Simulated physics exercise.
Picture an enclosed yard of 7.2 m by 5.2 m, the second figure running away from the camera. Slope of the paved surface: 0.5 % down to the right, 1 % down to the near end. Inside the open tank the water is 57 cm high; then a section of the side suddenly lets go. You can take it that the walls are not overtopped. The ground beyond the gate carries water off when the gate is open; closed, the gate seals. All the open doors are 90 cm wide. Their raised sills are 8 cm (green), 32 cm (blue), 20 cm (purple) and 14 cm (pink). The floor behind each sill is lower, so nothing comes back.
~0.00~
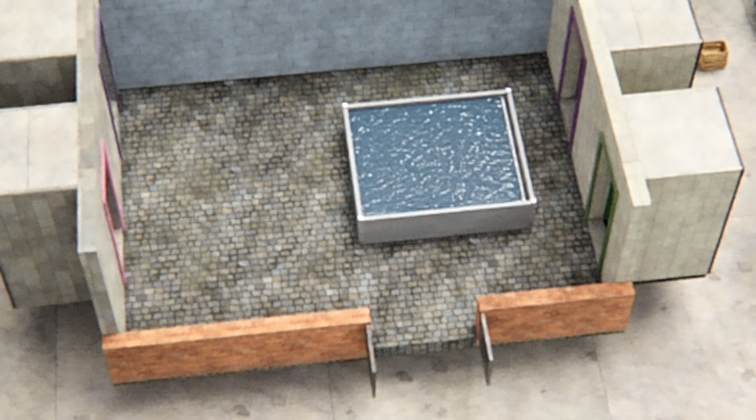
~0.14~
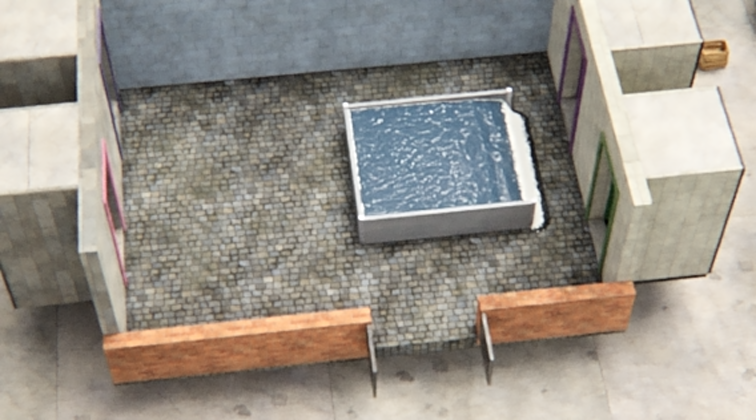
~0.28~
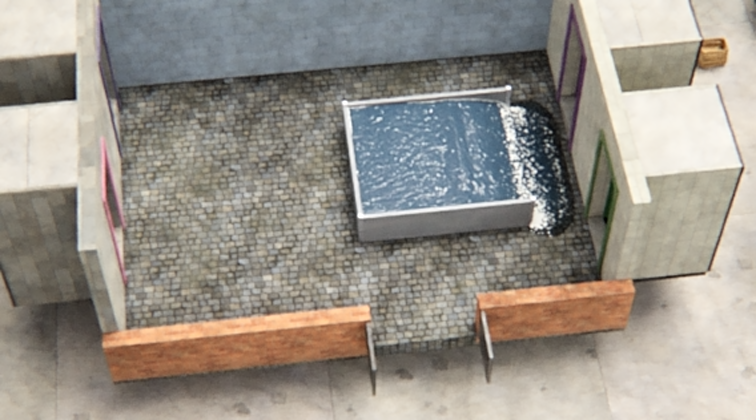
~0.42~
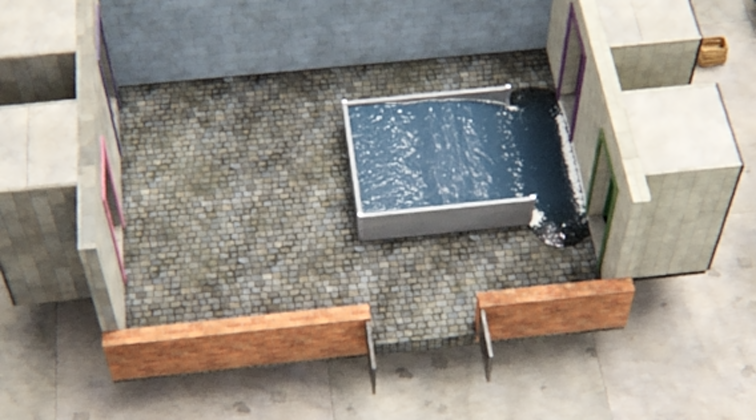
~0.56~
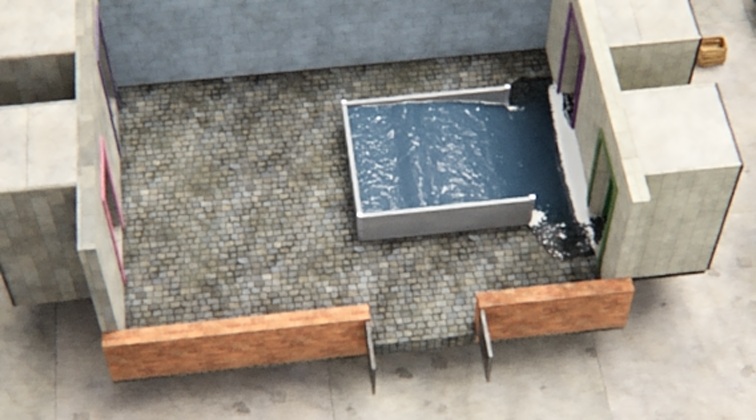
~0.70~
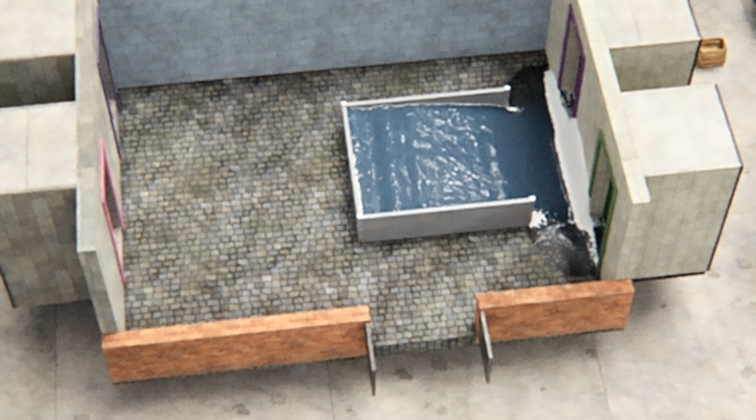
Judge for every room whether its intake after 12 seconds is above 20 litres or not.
At the green door the amount let in will top the limit; at the blue door the amount let in will fall short of the limit; at the purple door the amount let in will top the limit; at the pink door the amount let in will fall short of the limit.
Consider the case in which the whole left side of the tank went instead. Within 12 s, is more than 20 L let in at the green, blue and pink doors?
Then green would come out on the high side, blue on the low side and pink on the high side.
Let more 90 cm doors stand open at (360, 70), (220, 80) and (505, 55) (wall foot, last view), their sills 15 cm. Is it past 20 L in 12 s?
In sequence the answers are less than that, less than that and more than that.
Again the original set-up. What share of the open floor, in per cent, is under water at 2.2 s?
Close to 25 in a hundred parts are wet.
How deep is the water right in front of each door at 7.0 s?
Green 13 cm, blue 11 cm, purple 16 cm, pink 11 cm.
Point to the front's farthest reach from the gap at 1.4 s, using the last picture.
I'd put it close to (606, 307).
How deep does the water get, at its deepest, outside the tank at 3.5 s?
Some 30 cm deep.
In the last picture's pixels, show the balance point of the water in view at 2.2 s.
(493, 173).
After 1.4 s water covers 15 % of the floor and is deepest (45 cm) near (551, 175); green door 21 cm at the sill, 23 L in, blue door not reached, purple door 40 cm at the sill, 63 L in, pink door not reached.
After 2.2 s water covers 25 % of the floor and is deepest (44 cm) near (544, 54); green door 21 cm at the sill, 77 L in, blue door not reached, purple door 36 cm at the sill, 144 L in, pink door not reached.
After 3.5 s water covers 55 % of the floor and is deepest (30 cm) near (603, 297); green door 16 cm at the sill, 143 L in, blue door not reached, purple door 24 cm at the sill, 202 L in, pink door not reached.
After 7.0 s water covers 95 % of the floor and is deepest (18 cm) near (576, 182); green door 13 cm at the sill, 193 L in, blue door 11 cm at the sill, 0 L in, purple door 16 cm at the sill, 207 L in, pink door 11 cm at the sill, 0 L in.
After 12.0 s water covers 100 % of the floor and is deepest (12 cm) near (343, 224); green door 9 cm at the sill, 213 L in, blue door 4 cm at the sill, 0 L in, purple door 8 cm at the sill, 207 L in, pink door 8 cm at the sill, 0 L in.
